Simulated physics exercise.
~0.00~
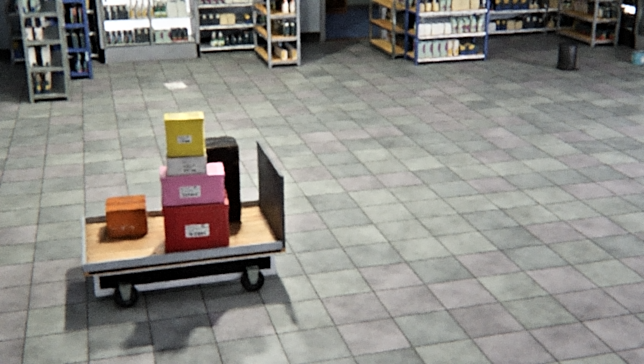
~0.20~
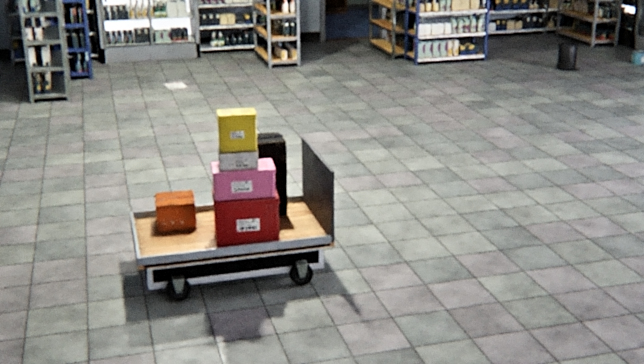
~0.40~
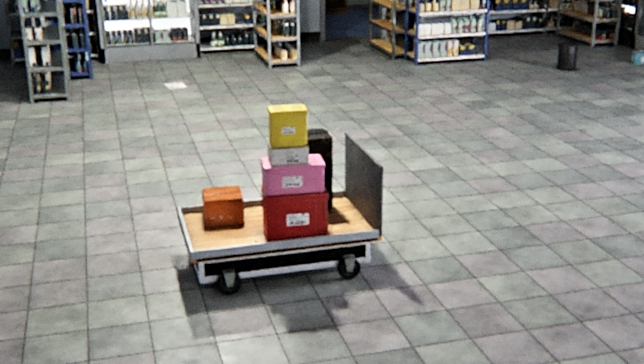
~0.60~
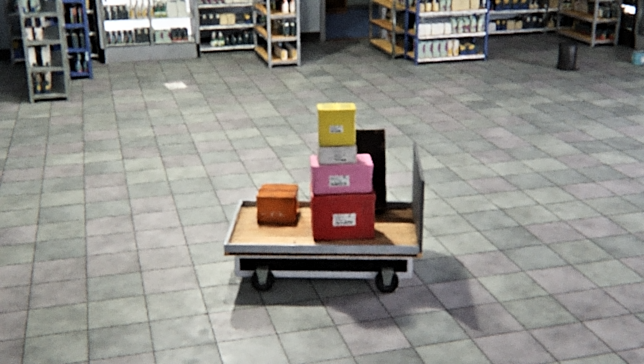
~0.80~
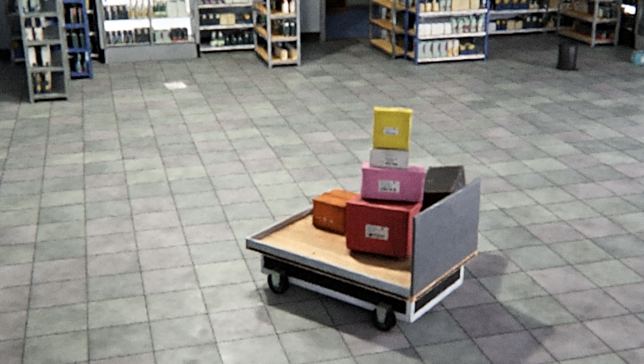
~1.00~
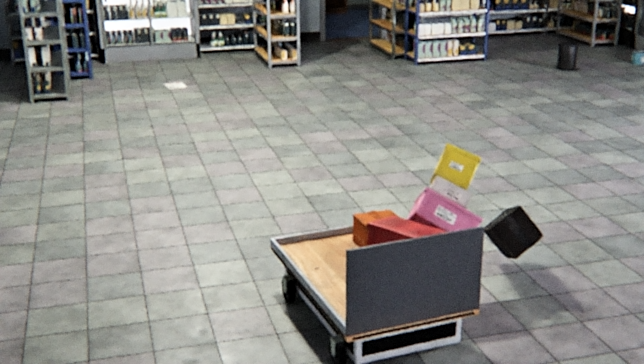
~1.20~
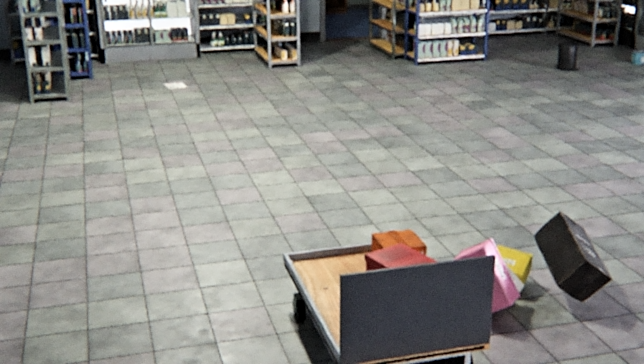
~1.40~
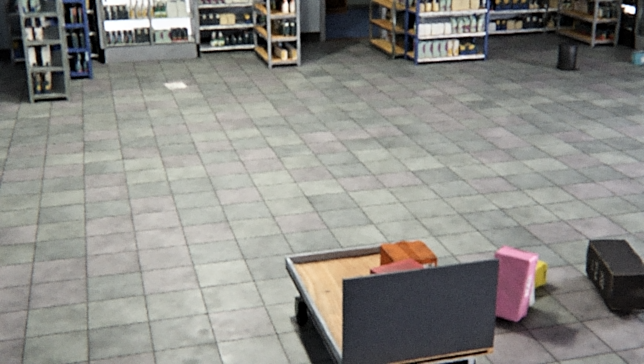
Flatbed cart carrying stacked boxes rolling right and turning toward the camera, spilling black, yellow, white and pink boxes onto tiled floor.
